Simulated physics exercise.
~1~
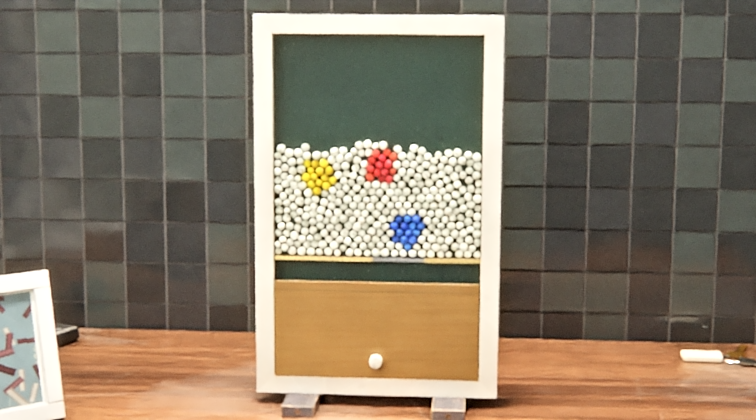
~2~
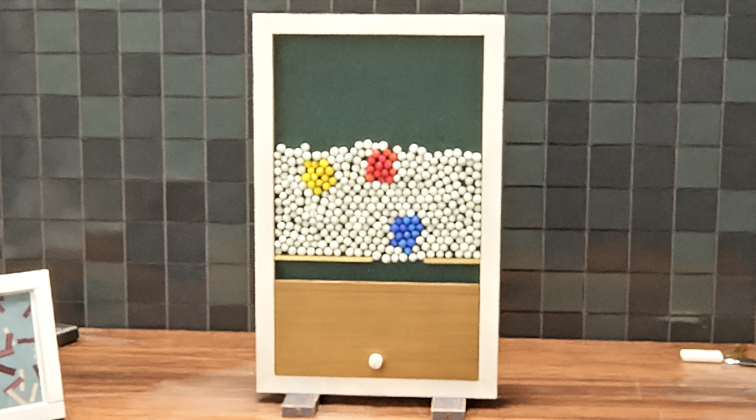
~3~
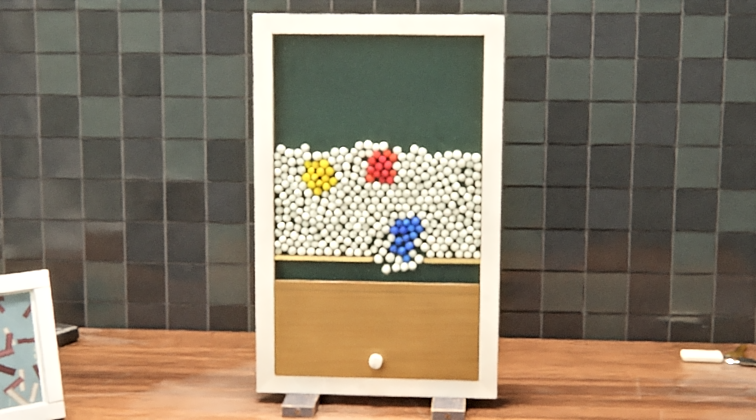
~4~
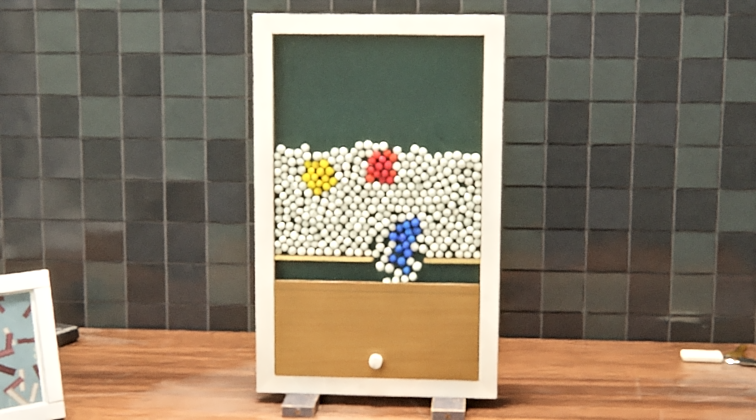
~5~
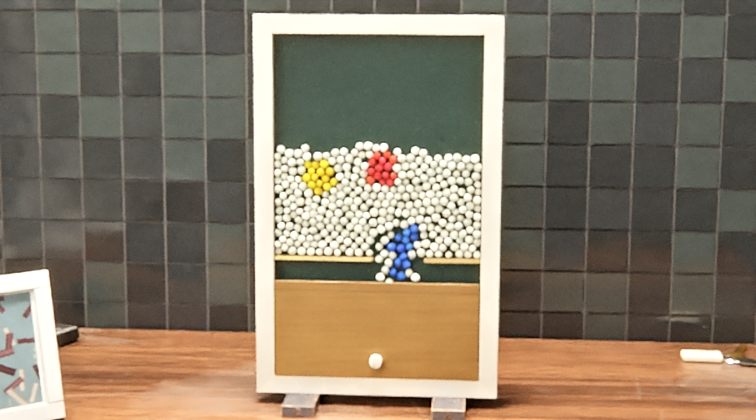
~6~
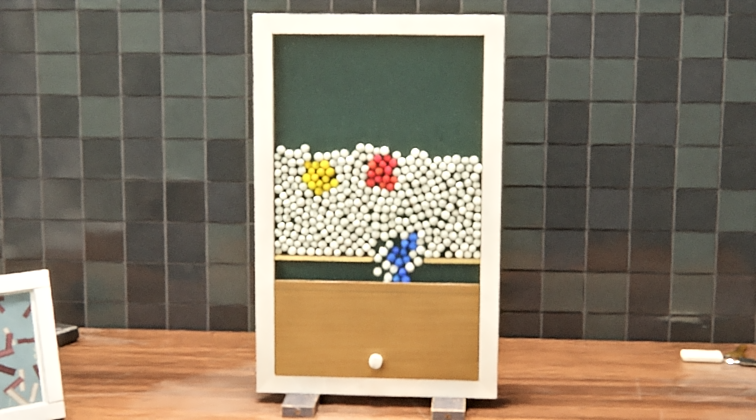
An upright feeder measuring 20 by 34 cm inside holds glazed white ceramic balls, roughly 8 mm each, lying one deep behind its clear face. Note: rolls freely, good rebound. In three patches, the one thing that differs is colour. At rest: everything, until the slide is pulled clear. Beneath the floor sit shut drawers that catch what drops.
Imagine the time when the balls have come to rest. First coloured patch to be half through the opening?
The blue one.
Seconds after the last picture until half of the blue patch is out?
0.0 s, roughly.
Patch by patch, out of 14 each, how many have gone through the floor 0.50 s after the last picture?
Count out below - red 14, yellow 0, blue 14.
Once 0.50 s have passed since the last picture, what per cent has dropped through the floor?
55 per cent, approximately.
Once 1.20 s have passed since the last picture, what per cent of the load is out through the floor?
About 85 %.
Then, 0.15 s later than the last picture, 20 % are out; out of 14, red 0, yellow 0, blue 14.
Then, 0.50 s later than the last picture, 55 % are out; out of 14, red 14, yellow 0, blue 14.
Then, 1.20 s later than the last picture, 85 % are out; out of 14, red 14, yellow 14, blue 14.
All still 3.2 s after it, 90 % are out; out of 14, red 14, yellow 14, blue 14; half out at red 0.33 s, yellow 0.62 s, blue 0.04 s.
